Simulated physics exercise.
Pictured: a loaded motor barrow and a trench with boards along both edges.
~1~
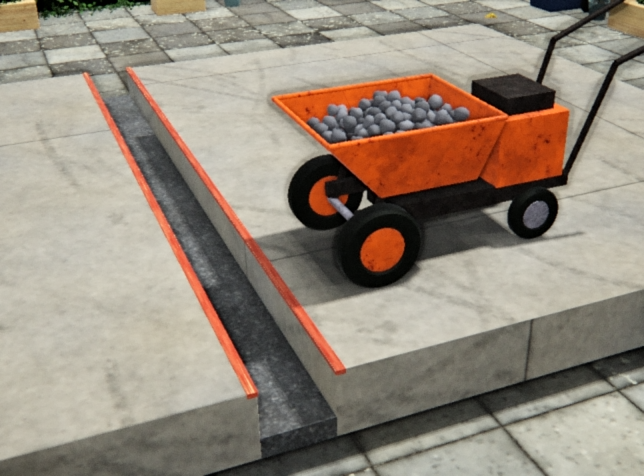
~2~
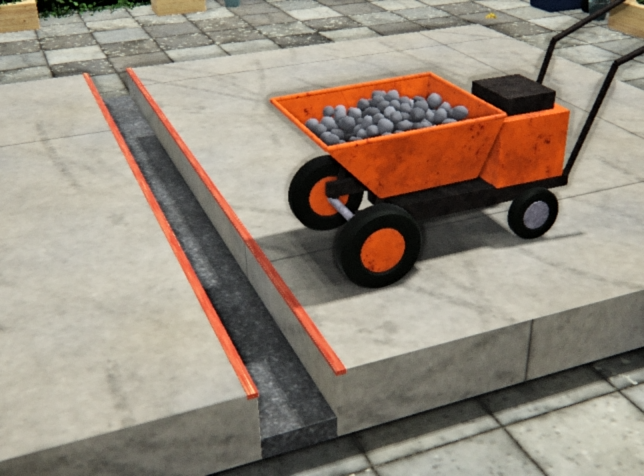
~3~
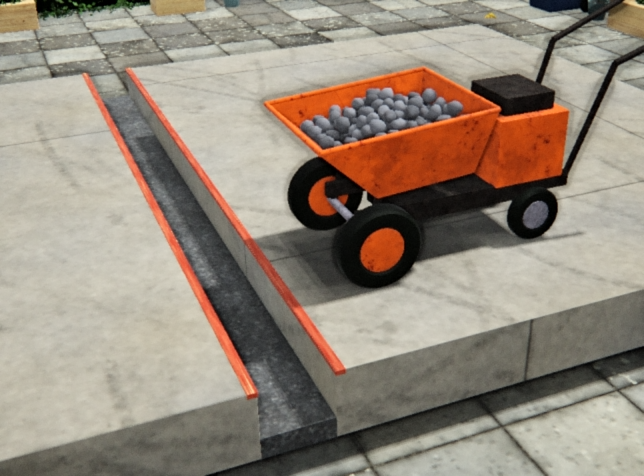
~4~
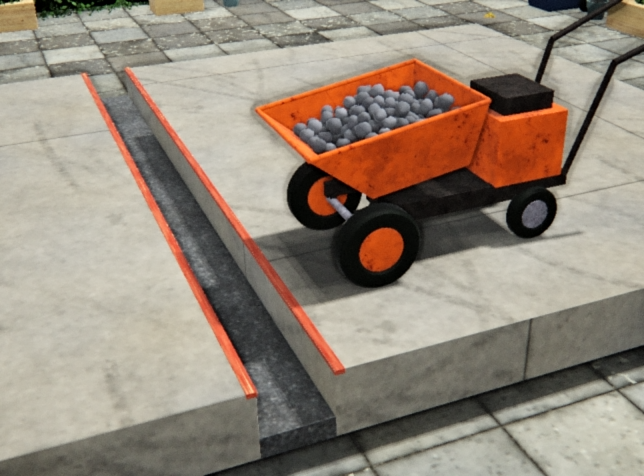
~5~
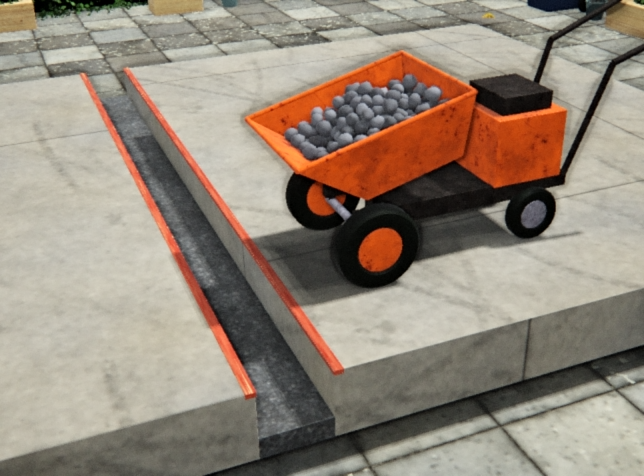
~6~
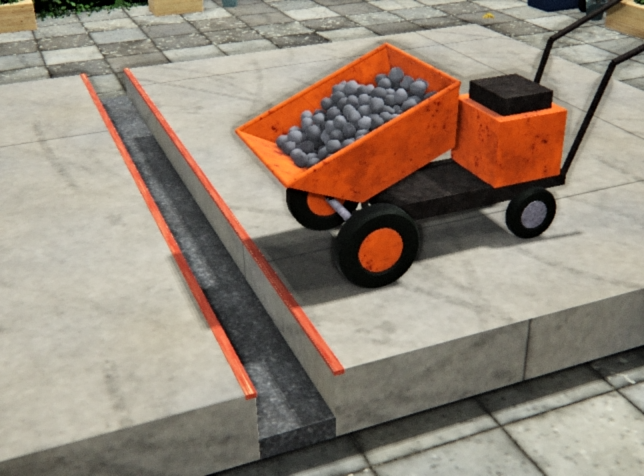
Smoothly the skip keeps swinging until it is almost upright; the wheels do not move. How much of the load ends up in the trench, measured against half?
I expect the trench to get most of the load.
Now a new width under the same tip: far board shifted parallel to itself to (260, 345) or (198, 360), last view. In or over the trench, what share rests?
Roughly 10 per cent, then roughly 100 per cent.
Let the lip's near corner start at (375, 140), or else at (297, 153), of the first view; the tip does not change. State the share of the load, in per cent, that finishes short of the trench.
I'd expect close to 0 per cent and then close to 0 per cent.
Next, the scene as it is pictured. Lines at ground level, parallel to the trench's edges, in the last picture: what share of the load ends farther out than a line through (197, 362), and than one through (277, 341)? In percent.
Around 20 per cent for the first, and 70 per cent for the second.
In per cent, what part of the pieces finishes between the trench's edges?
It works out at some 65 %.
Just after the last frame, skip tipped steeply; every one in the skip.
A moment on, skip tipped right over; roughly half in the skip; roughly a third in or heaped over the trench; about a tenth beyond it; just a few falling.
Further on, skip tipped right over; about a tenth in the skip; roughly two thirds in or heaped over the trench; roughly a quarter beyond it.
When it is over, skip tipped right over; about a tenth in the skip; roughly two thirds in or heaped over the trench; roughly a quarter beyond it.
